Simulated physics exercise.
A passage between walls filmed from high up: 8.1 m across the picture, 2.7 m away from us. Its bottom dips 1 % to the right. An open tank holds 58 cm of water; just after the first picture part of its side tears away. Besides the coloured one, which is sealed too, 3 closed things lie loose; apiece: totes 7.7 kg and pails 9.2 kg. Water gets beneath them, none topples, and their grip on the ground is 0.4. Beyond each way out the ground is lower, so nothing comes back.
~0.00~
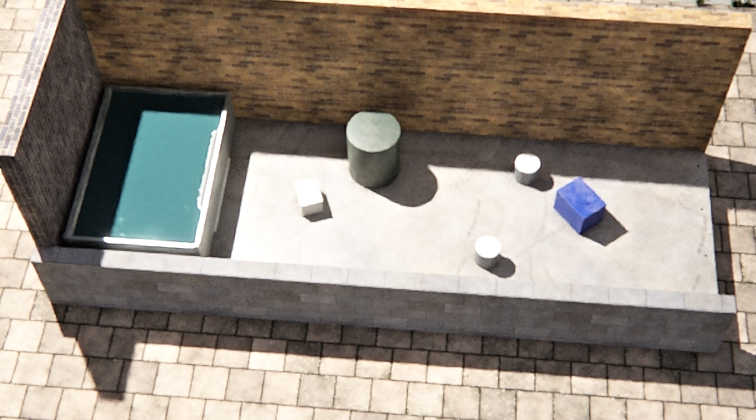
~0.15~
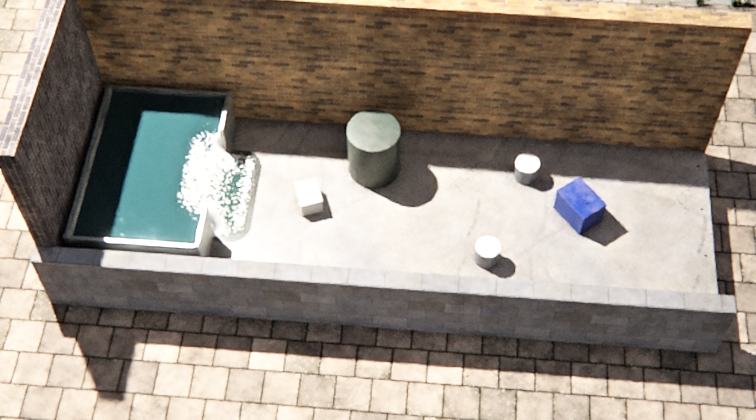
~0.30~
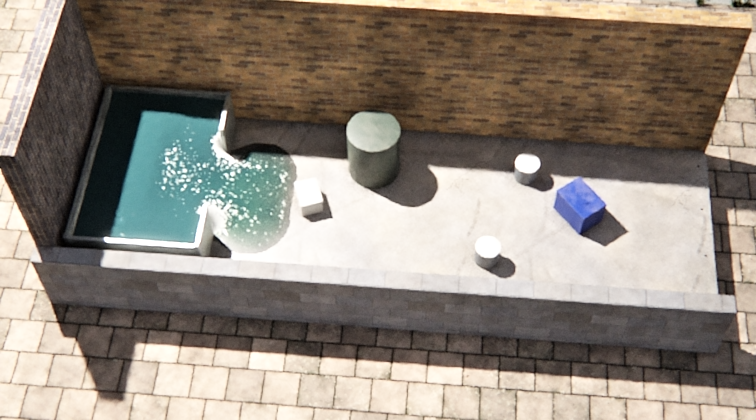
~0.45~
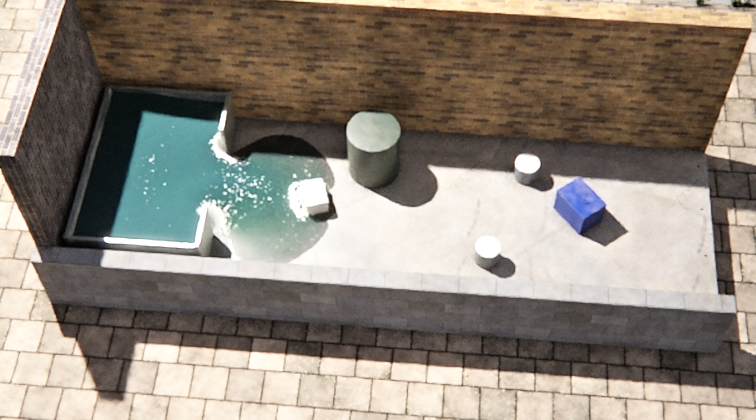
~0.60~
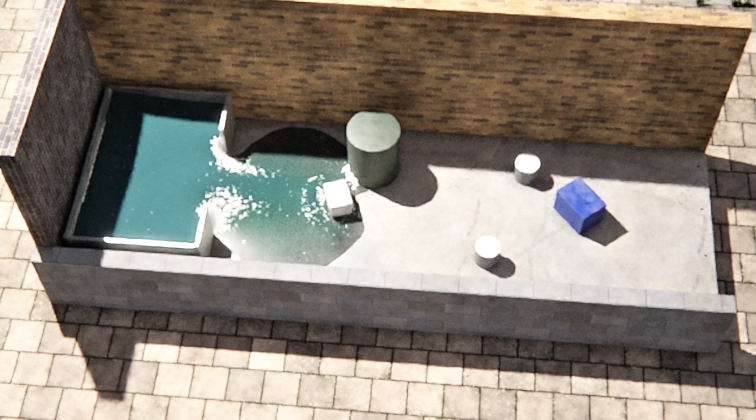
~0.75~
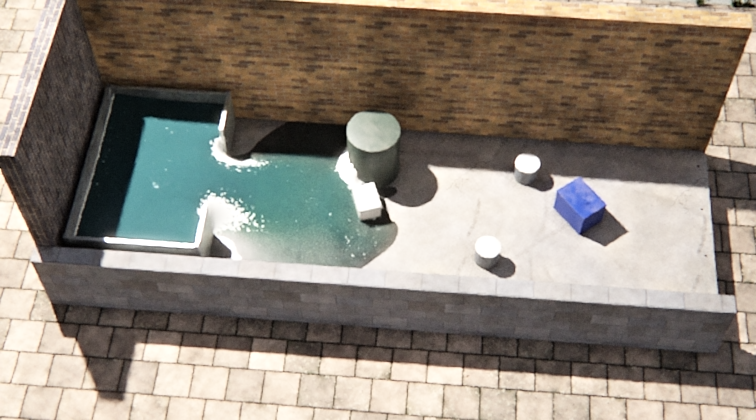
A tank of teal water stands at the left end of a walled, paved passage, seen from high above by a camera that stays still. To its right are a small white box, a dark green cylinder near the brick wall, two small white pails and a blue chest. The tank's right side breaks open, foaming water spreads rightward across the floor, and the white box shifts right toward the cylinder while the rest stay put.
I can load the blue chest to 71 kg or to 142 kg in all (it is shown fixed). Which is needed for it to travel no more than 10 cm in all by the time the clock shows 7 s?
I expect that the lower weight is enough.
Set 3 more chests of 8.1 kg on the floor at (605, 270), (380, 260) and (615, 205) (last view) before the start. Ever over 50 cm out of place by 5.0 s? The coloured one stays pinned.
In that order: Past it, past it, more.
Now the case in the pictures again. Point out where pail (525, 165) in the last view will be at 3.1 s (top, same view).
Near (576, 157).
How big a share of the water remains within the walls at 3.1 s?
Some 96 per cent remains.
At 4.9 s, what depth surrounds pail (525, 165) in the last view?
Roughly 5 cm.
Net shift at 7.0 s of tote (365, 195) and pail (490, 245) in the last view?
In turn: Washed out, gone out.
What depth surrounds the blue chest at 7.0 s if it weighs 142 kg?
About 5 cm.
After 1.4 s the blue chest would be 0 cm from its start with 71 kg and 0 cm from its start with 142 kg; 0 cm of water round it then.
After 3.1 s the blue chest would be 2 cm from its start with 71 kg and 0 cm from its start with 142 kg; 8 cm of water round it then.
After 4.9 s the blue chest would be 2 cm from its start with 71 kg and 0 cm from its start with 142 kg; 6 cm of water round it then.
After 7.0 s the blue chest would be 2 cm from its start with 71 kg and 0 cm from its start with 142 kg; 5 cm of water round it then.
